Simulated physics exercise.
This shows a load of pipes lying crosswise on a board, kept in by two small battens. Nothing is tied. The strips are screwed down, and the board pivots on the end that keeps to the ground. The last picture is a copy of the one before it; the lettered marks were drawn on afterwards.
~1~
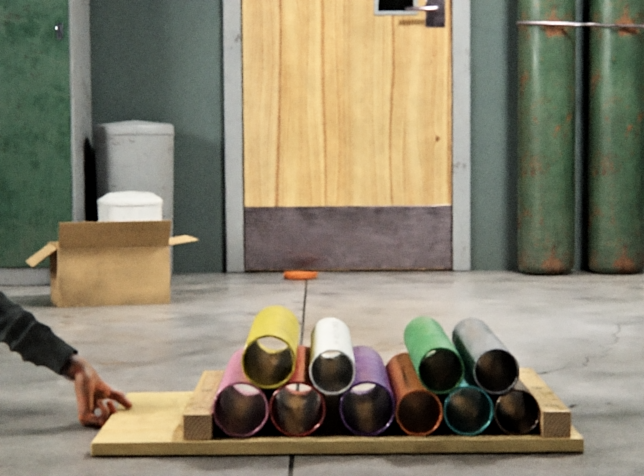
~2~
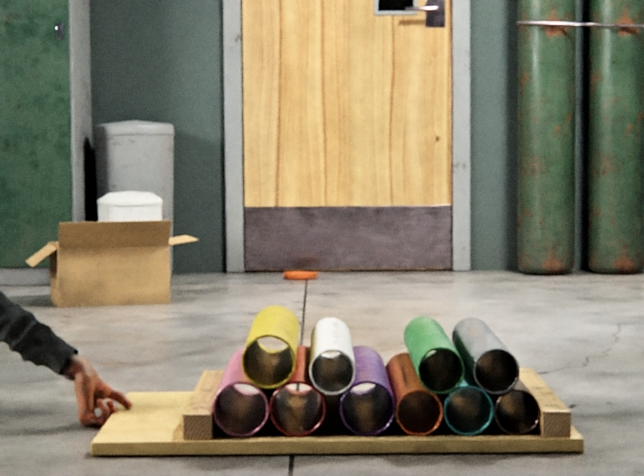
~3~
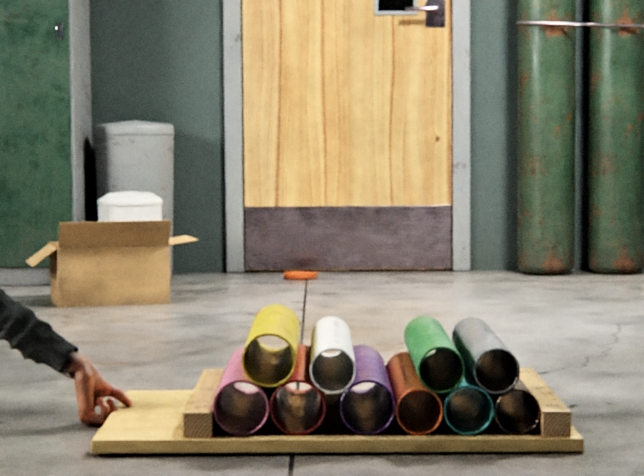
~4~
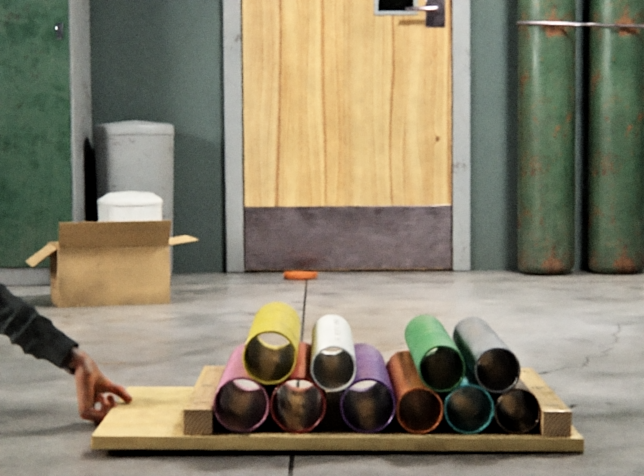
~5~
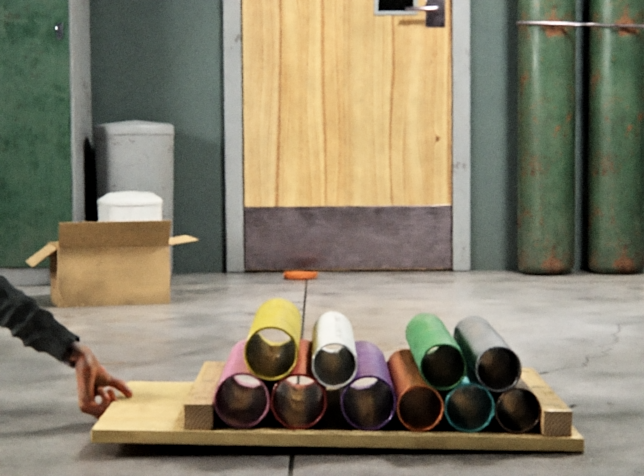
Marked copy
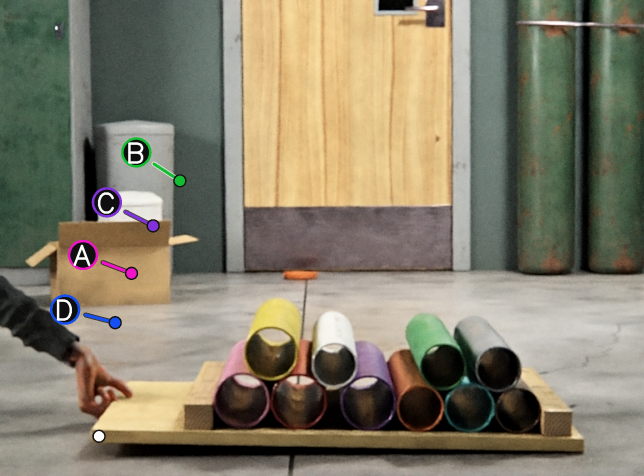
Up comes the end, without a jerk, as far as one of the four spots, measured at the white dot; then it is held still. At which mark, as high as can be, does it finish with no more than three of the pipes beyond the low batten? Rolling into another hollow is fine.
Raise it to C.
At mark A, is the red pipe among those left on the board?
Yes, with A.
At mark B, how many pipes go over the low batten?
The count is four.
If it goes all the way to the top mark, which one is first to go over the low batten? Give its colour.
The grey one.
On the marked copy, A at (131, 274); B at (180, 181); C at (153, 226); D at (115, 323); the white dot at (99, 436).
With C. Early on, board at 16°.
Further on, board at 28°.
At the end, board at 28°, one over the low batten (grey).
As for the rest, A none over the low batten; B four over the low batten (green, white, grey, yellow); D none over the low batten.
